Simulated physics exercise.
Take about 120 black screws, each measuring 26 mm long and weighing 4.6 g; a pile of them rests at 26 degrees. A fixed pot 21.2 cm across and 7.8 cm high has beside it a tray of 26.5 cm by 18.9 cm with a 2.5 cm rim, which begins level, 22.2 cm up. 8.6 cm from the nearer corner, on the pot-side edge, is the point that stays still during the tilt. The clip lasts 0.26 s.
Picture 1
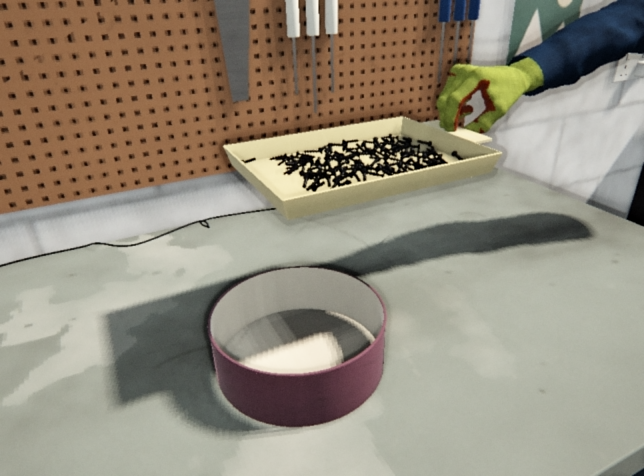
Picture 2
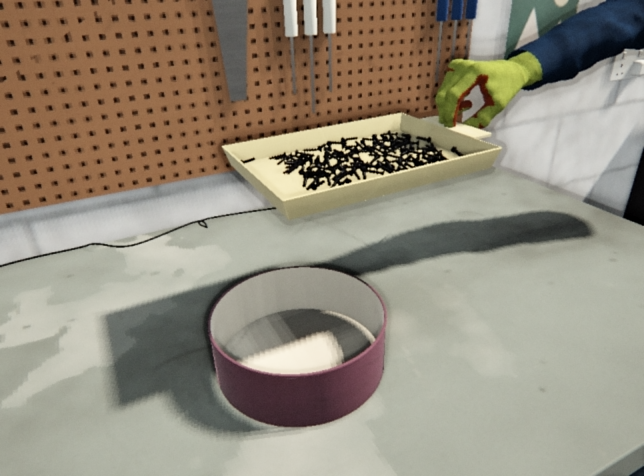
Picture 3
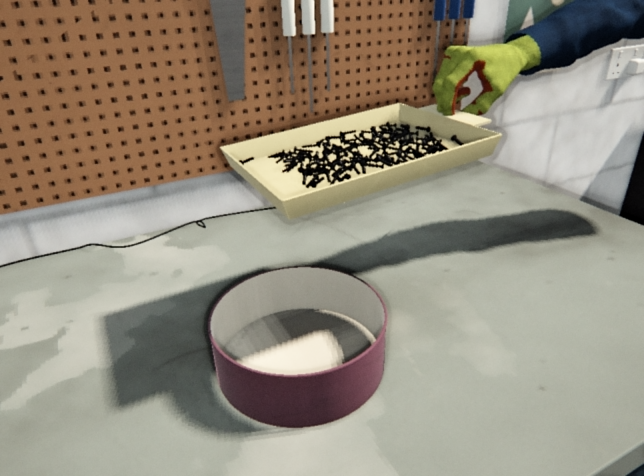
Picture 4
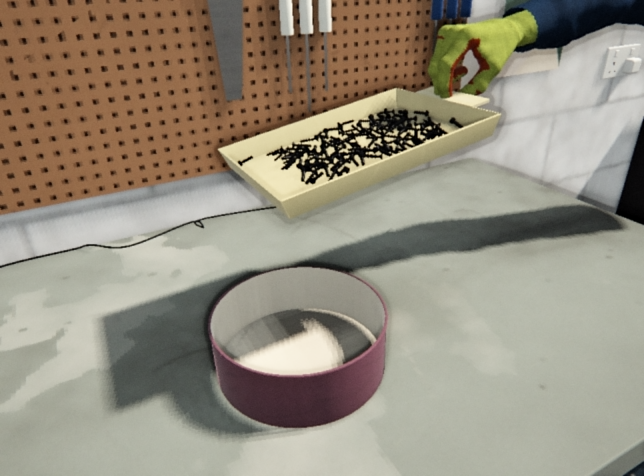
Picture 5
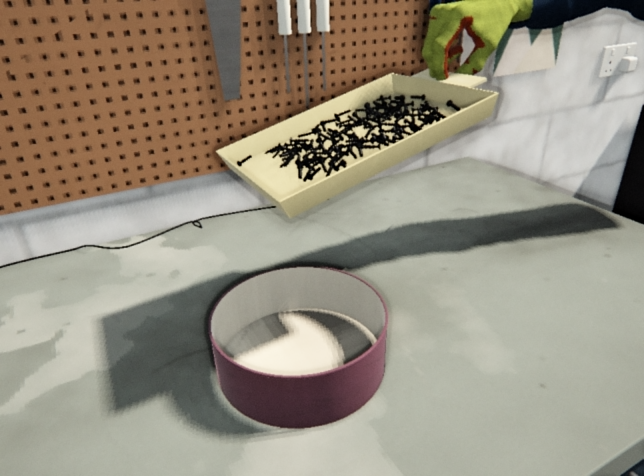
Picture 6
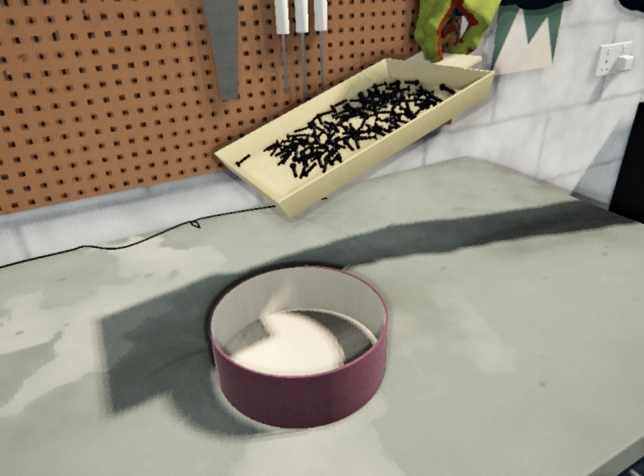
On a grey workbench by a pegboard, a green-gloved hand raises the right end of a cream tray holding a pile of black screws, tilting it steadily down to the left, while a maroon round pot sits still in front.
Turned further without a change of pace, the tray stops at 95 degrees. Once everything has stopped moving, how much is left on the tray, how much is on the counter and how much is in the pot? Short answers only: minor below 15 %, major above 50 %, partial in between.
Result: Tray: A meager amount; counter: More than the rest combined; pot: A reasonable amount.
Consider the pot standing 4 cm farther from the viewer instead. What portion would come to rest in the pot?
50 per cent.
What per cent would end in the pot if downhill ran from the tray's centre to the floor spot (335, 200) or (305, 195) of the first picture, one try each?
100 and 95 %.
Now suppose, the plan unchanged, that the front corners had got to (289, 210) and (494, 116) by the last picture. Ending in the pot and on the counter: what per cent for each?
You'd end with pot at 100 and counter at 0.
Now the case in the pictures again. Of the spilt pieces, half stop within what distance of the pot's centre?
Distance: Some 18 cm.
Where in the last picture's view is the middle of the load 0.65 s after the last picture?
Around (232, 183).
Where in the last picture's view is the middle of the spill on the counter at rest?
The spill's middle ends up near (197, 331).
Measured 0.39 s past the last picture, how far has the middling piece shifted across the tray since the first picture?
By then it sits near 13 cm from where it began.
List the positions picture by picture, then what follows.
In the first frame, tray tilt 0 degrees, front corners at (287, 196) and (493, 152); middle of the pieces at (360, 162); pot at (298, 312).
In the second frame, tray tilt 1 degrees, front corners at (287, 196) and (493, 147); middle of the pieces at (360, 160).
In the third frame, tray tilt 4 degrees, front corners at (286, 196) and (493, 134), lowest corner left back; middle of the pieces at (359, 154).
In the fourth frame, tray tilt 9 degrees, front corners at (285, 196) and (492, 114), lowest corner left back; middle of the pieces at (357, 145).
In the fifth frame, tray tilt 14 degrees, front corners at (283, 196) and (489, 94), lowest corner left back; middle of the pieces at (355, 136).
In the sixth frame, tray tilt 19 degrees, front corners at (282, 196) and (485, 74), lowest corner left back; middle of the pieces at (351, 127); pot at (299, 312).
Then, 0.39 s after the last picture, tilt 56 degrees; the tray holds 100 %, the pot 0 %.
Then, 0.65 s after the last picture, tilt 80 degrees; the tray holds 60 %, the pot 5 %.
Then, 1.02 s after the last picture, tilt 95 degrees; the tray holds 10 %, the pot 20 %.
In the end, tray 0 %, counter 70 %, pot 30 %.
